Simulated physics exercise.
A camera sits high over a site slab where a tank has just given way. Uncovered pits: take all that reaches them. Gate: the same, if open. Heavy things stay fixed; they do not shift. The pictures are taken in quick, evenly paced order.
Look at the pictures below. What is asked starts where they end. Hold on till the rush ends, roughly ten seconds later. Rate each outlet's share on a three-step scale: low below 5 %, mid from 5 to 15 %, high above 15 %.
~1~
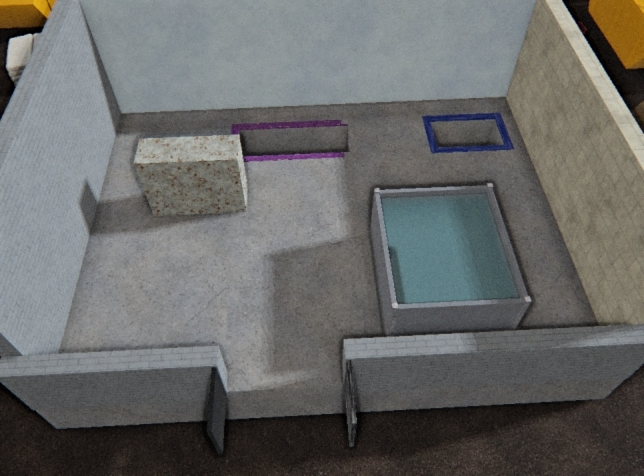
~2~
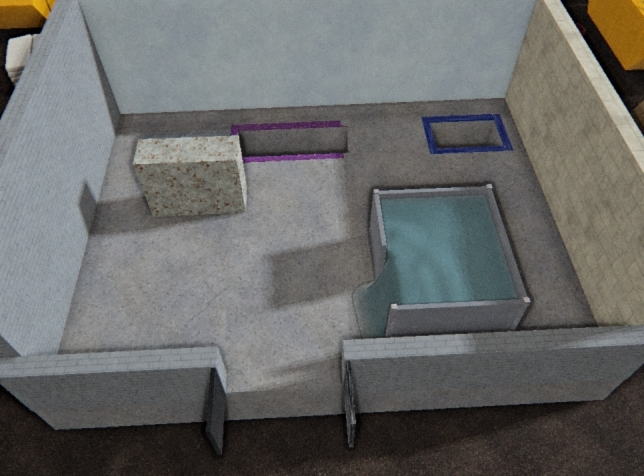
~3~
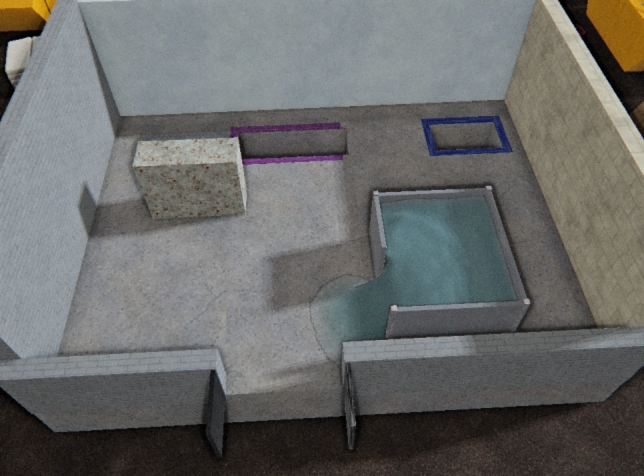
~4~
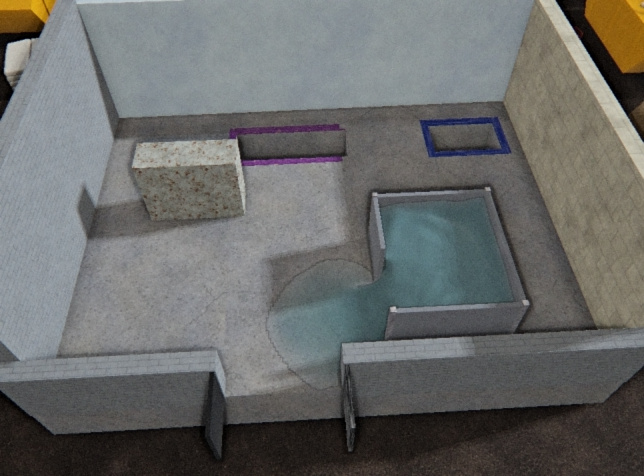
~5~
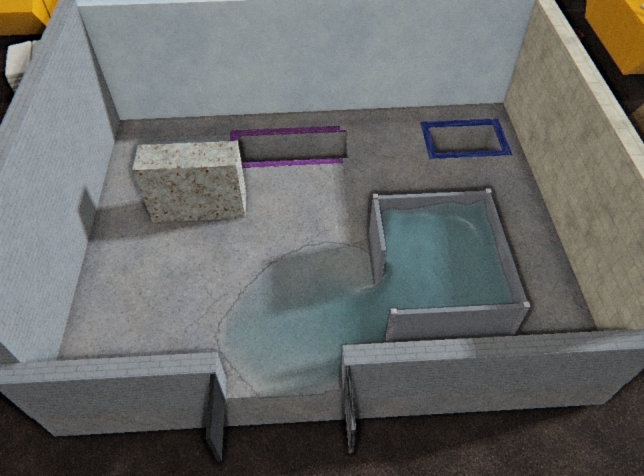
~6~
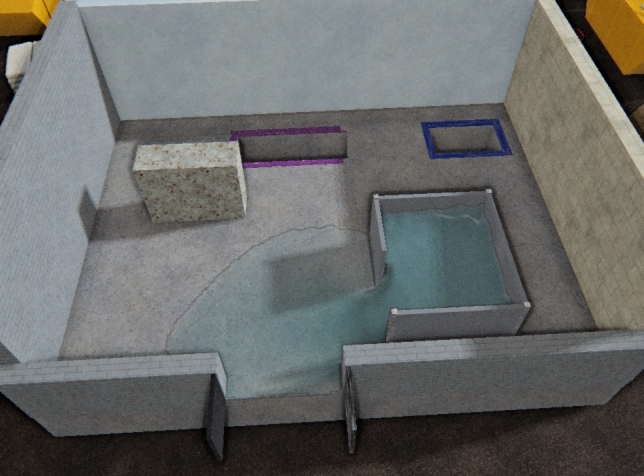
Scale: Gate - high, blue pit - low, purple pit - high.
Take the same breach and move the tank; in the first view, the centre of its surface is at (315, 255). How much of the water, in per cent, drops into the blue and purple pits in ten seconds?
Tally in per cent: Blue pit 8, purple pit 30.
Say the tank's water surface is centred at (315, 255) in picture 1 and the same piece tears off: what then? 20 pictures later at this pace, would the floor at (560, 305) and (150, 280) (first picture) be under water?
Taking them in order, the first is left untouched and the second is inundated.
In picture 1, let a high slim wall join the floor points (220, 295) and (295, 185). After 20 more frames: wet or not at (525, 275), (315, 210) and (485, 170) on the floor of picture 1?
As listed: Not flooded, flooded, no water.
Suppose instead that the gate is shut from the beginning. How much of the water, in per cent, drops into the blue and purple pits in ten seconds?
I'd put blue at 6 per cent and purple at 25 per cent.
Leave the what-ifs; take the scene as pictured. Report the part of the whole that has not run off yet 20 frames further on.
Some 84 parts in a hundred have not run off.
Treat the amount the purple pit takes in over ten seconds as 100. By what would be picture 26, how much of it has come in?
About 5 %.
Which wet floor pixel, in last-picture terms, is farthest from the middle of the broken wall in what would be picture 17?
I'd put it around (109, 170).
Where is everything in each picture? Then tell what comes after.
The water tank at (445, 246) is whole and still, in the first frame.
Water pours out at (386, 302) and has run to a hidden place, in the second frame.
The front is at (318, 303), out from the gap at (386, 305), in the third frame.
The front is at (273, 327), out from the gap at (385, 307), in the fourth frame.
The front is at (226, 344), out from the gap at (386, 309), in the fifth frame.
The front is at (175, 347), out from the gap at (386, 309), in the sixth frame.
A moment on, water covers 35 % of the floor; the gate 6 %, the blue pit 0 %, the purple pit 0 %.
Next, water covers 40 % of the floor; the gate 11 %, the blue pit 0 %, the purple pit 0 %.
Then, water covers 50 % of the floor; the gate 15 %, the blue pit 0 %, the purple pit 1 %.
Later, water covers 65 % of the floor; the gate 20 %, the blue pit 0 %, the purple pit 6 %.
In the end, water covers 85 % of the floor; the gate 23 %, the blue pit 2 %, the purple pit 18 %.
